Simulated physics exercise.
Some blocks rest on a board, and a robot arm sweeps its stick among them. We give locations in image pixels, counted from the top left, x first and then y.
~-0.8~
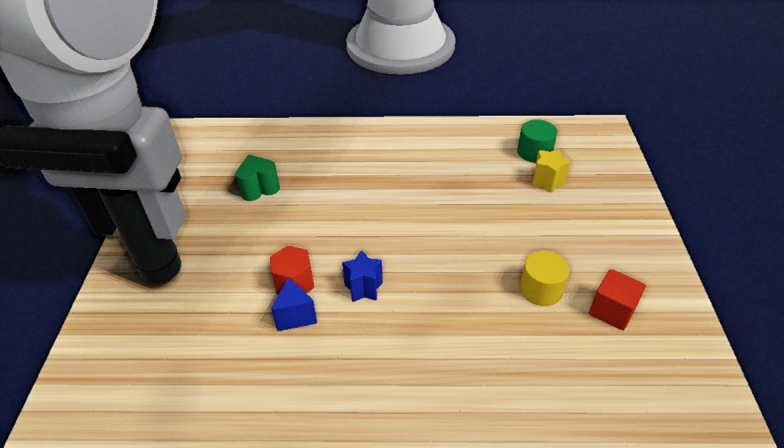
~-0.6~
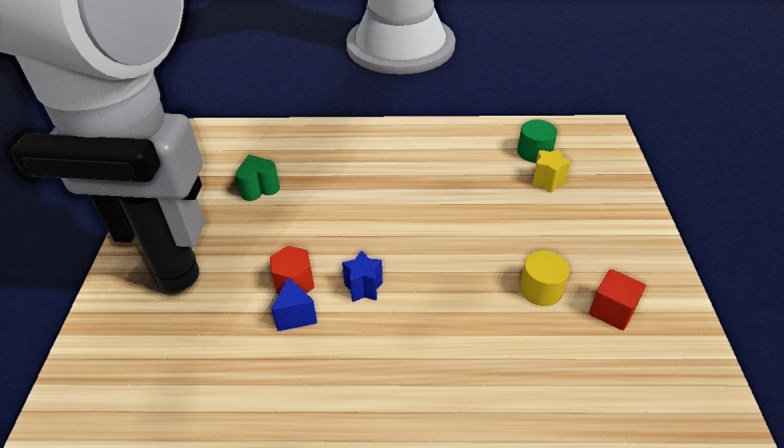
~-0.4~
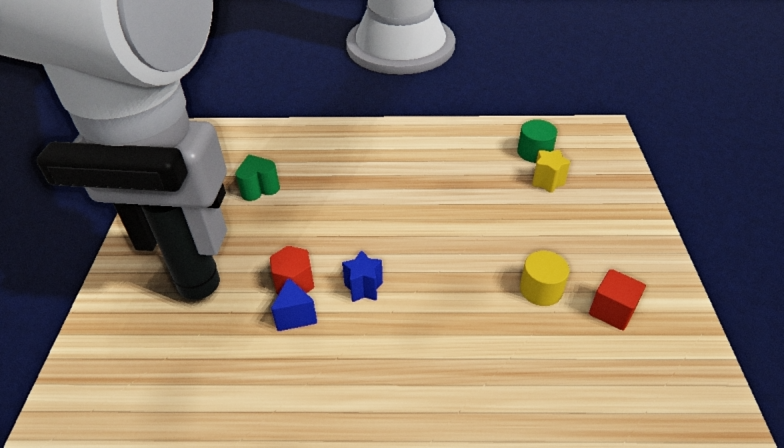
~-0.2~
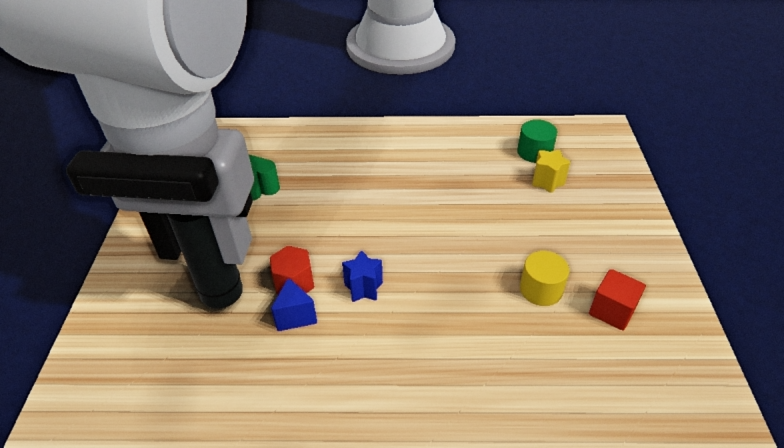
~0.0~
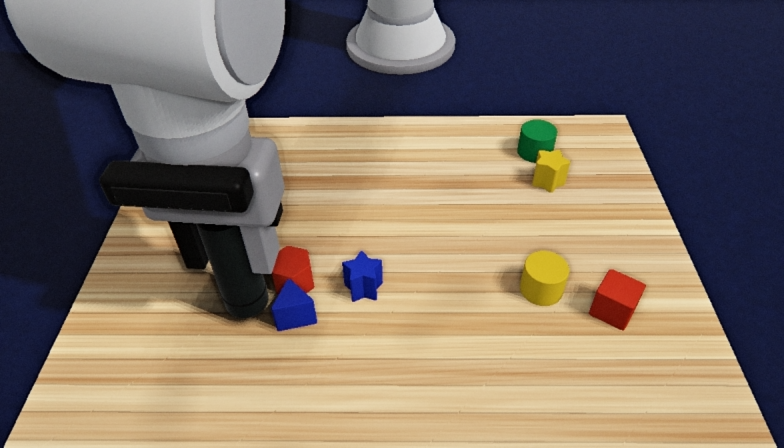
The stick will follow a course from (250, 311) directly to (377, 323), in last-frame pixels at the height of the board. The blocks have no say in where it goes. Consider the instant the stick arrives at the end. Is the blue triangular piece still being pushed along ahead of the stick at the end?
I believe so.
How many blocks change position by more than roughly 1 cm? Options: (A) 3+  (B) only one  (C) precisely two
The answer is B.
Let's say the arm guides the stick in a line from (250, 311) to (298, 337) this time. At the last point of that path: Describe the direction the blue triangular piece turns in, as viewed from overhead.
Viewed from above, counterclockwise.
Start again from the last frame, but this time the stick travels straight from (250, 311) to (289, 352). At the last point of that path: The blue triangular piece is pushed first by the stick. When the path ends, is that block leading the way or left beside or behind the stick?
That block drops off.
On the path given first. One third of the way, stick at (291, 307); blue triangular piece at (322, 298).
Two thirds of the way, stick at (333, 311); blue triangular piece at (366, 303).
At the end, stick at (376, 314); red six-sided block not moved; blue triangular piece at (410, 306).
